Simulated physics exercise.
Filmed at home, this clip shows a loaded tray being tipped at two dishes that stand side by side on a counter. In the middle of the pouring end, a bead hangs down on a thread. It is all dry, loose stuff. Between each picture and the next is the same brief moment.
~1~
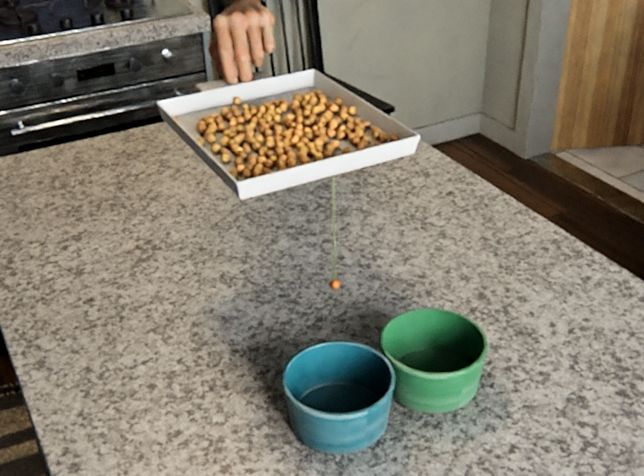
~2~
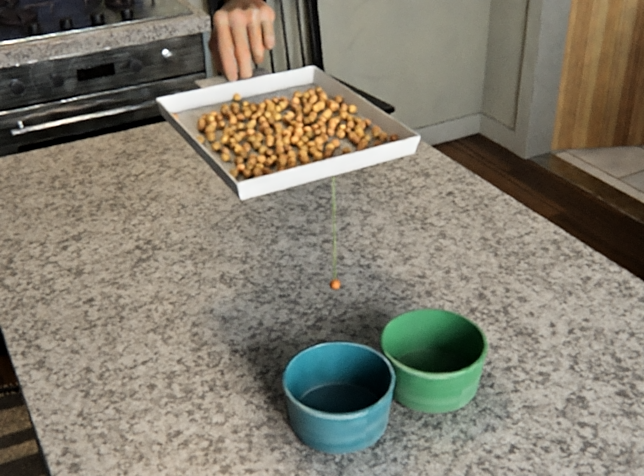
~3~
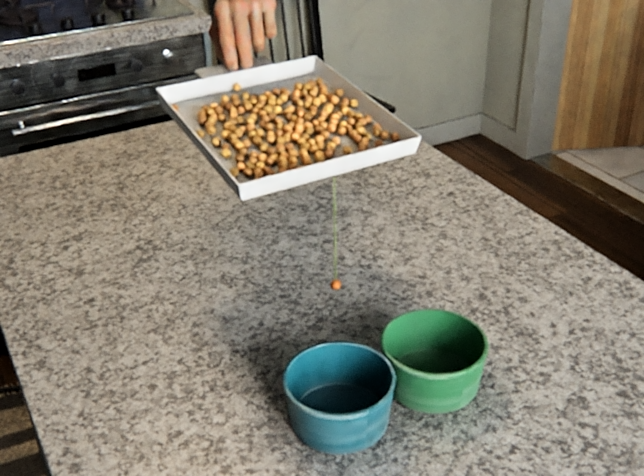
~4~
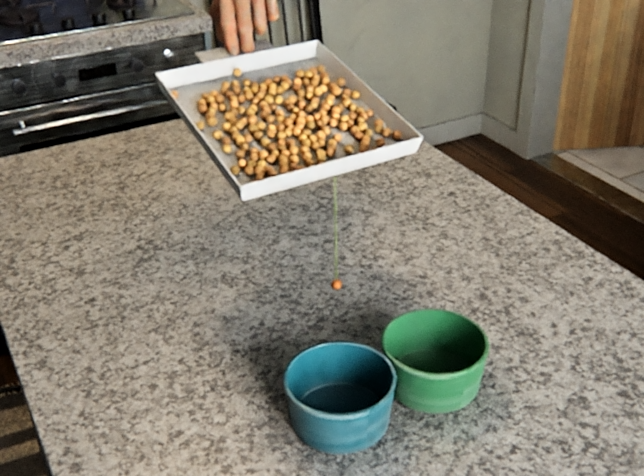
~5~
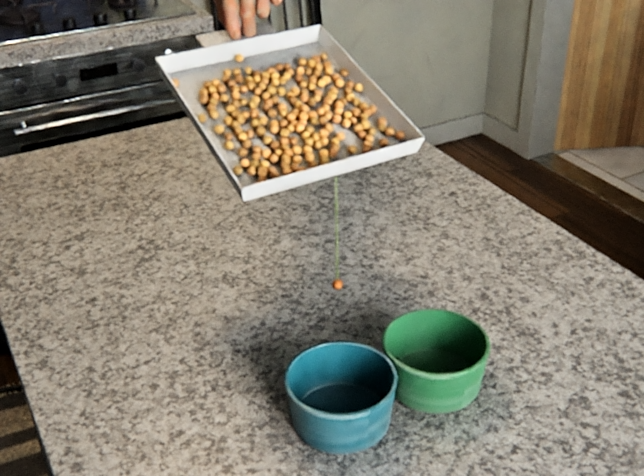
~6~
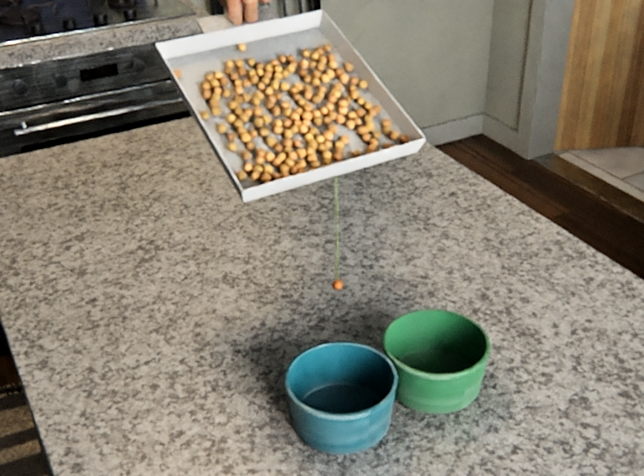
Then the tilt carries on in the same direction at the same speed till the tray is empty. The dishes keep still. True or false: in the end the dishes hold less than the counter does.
True.
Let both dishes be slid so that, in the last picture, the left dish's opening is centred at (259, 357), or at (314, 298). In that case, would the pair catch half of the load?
For the earlier try a larger portion is kept, for the later one a smaller portion.
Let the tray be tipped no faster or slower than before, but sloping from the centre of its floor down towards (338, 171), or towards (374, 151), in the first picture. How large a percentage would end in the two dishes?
Shares: About 10 in a hundred, then about 0 in a hundred.
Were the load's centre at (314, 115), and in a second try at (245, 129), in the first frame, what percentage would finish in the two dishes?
Near 20 per cent and near 20 per cent.
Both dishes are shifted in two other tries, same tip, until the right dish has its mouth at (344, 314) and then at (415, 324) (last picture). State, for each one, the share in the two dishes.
60 %, then 80 %.
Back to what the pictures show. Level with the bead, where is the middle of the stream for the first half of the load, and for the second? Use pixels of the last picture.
It passes near (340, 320) first and then near (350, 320).
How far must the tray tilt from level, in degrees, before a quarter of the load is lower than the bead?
At roughly 100°.
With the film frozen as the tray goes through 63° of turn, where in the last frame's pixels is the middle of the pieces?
(321, 153).
Soon after the last picture, tray tipped steeply; nearly all on the tray; a stray few outside both; a stray few in the air.
A little later, tray tipped right over; about a quarter on the tray; a stray few in the left dish; a stray few in the right dish; about a quarter outside both; about half in the air.
Later still, tray tipped past a quarter turn; a small part in the left dish; a small part in the right dish; most outside both; a stray few in the air.
By the end, tray tipped past a quarter turn; a small part in the left dish; a small part in the right dish; most outside both.
